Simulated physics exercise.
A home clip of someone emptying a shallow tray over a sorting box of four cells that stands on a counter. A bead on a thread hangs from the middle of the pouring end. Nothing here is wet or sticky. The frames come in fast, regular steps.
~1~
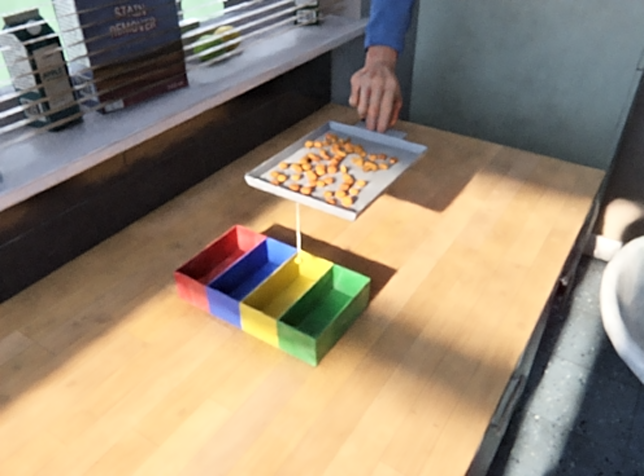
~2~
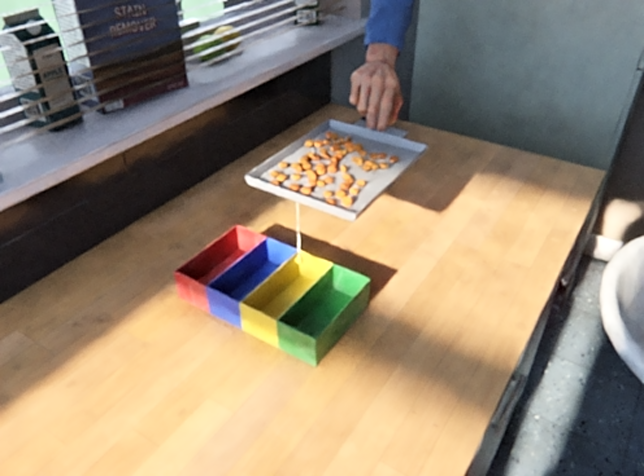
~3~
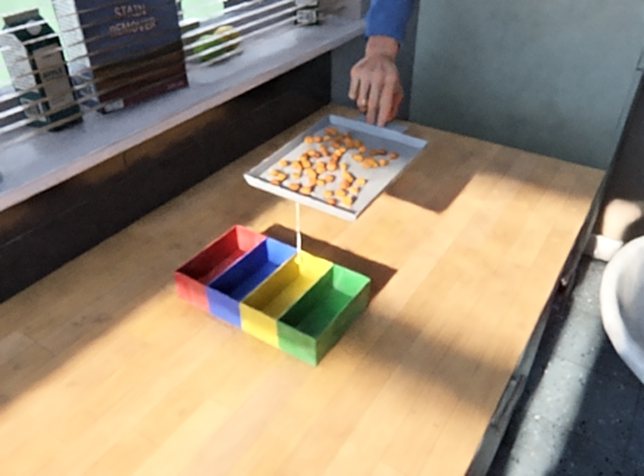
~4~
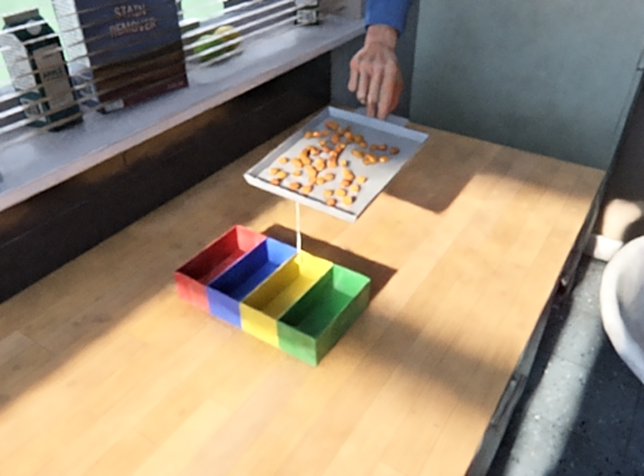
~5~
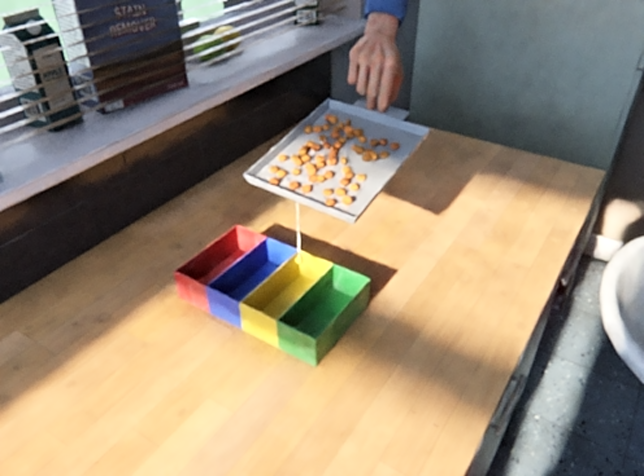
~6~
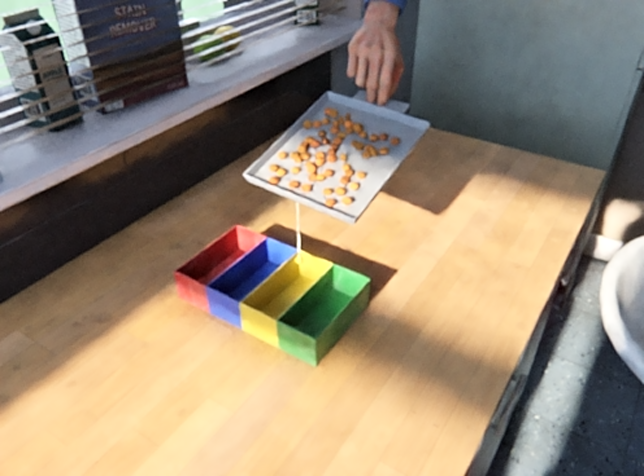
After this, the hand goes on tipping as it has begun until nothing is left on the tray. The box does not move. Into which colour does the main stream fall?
The green cell gets the most.
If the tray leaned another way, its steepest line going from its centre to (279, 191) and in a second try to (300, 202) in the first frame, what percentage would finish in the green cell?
Roughly 0 per cent, and 30 per cent.
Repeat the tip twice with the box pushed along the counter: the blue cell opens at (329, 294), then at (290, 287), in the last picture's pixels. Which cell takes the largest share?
First that blue cell, then yellow.
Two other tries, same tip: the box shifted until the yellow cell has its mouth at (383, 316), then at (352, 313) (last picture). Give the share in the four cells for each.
First some 90, then 100 per cent.
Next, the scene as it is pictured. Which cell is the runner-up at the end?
Second comes yellow.
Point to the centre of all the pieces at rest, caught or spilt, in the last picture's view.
Close to (316, 322).
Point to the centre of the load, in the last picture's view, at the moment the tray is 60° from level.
Roughly at (315, 184).
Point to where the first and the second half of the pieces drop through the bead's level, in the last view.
At about (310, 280), then at (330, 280).
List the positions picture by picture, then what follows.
In the first picture, corners of the pouring end at (249, 175) and (354, 212), level; middle of the load at (333, 165), bits of cat kibble; bead on its thread at (300, 260); red cell at (192, 289); blue cell at (224, 305); yellow cell at (259, 322); green cell at (296, 341).
In the second picture, corners of the pouring end at (249, 175) and (354, 212), level; middle of the load at (333, 164).
In the third picture, corners of the pouring end at (248, 175) and (354, 213), tipped barely, lowest at the right corner; middle of the load at (333, 162).
In the fourth picture, corners of the pouring end at (248, 174) and (354, 214), tipped a little, lowest at the right corner; middle of the load at (333, 158).
In the fifth picture, corners of the pouring end at (248, 174) and (354, 216), tipped a little, lowest at the right corner; middle of the load at (332, 155).
In the sixth picture, corners of the pouring end at (247, 174) and (354, 217), tipped a little, lowest at the right corner; middle of the load at (332, 152); red cell at (192, 289); blue cell at (224, 305); yellow cell at (259, 322); green cell at (296, 341).
Soon after the last picture, tray tipped steeply; all on the tray.
A little later, tray tipped right over; a small part on the tray; about a third in the green cell; about a quarter in the yellow cell; about a quarter falling or outside the box.
Later still, tray tipped past a quarter turn; about two thirds in the green cell; about a quarter in the yellow cell; a stray few in the blue cell; a small part falling or outside the box.
At rest, tray tipped past a quarter turn; about two thirds in the green cell; about a quarter in the yellow cell; a stray few in the blue cell; none in the red cell; a small part outside the box.
